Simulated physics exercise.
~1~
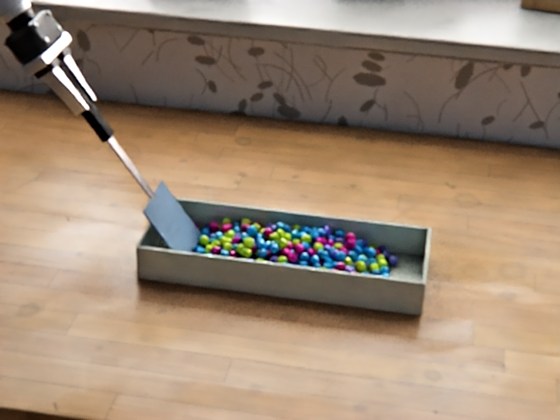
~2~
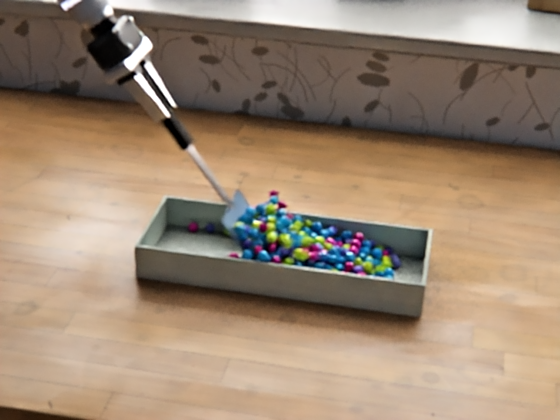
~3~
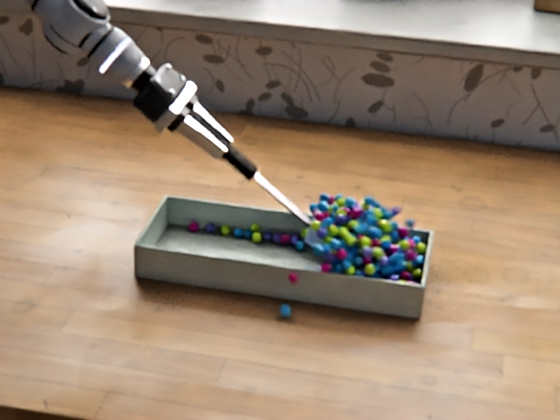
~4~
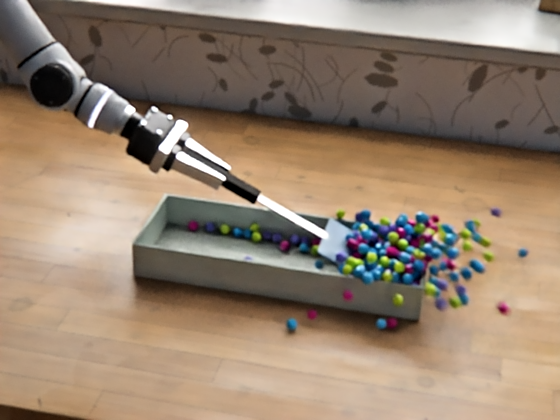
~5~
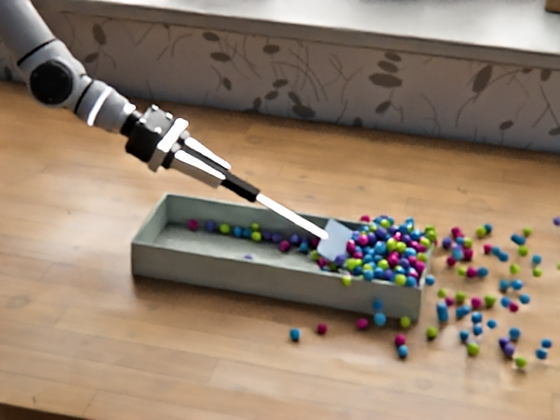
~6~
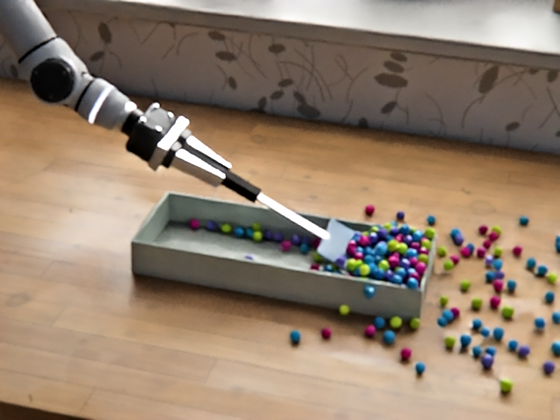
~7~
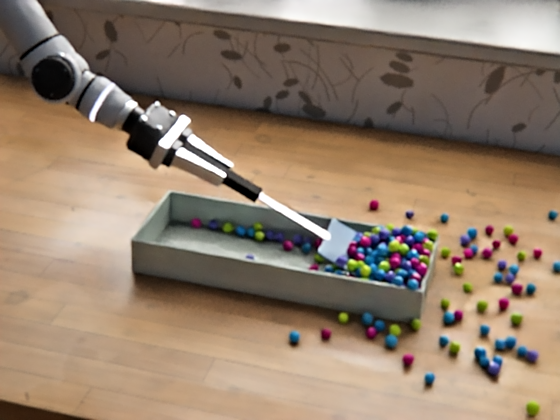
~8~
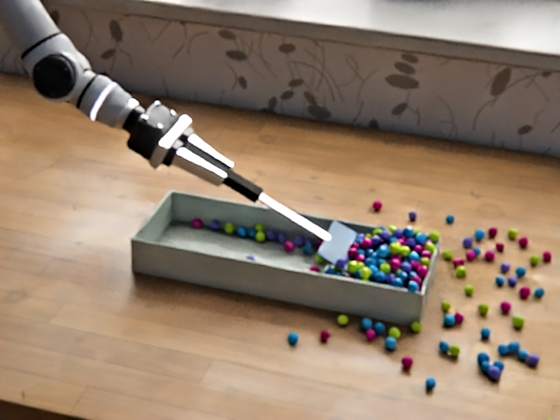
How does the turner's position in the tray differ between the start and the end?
At the start the turner is at the left end of the tray, and at the end it rests well to the right, against the heap of sweets near the right end.
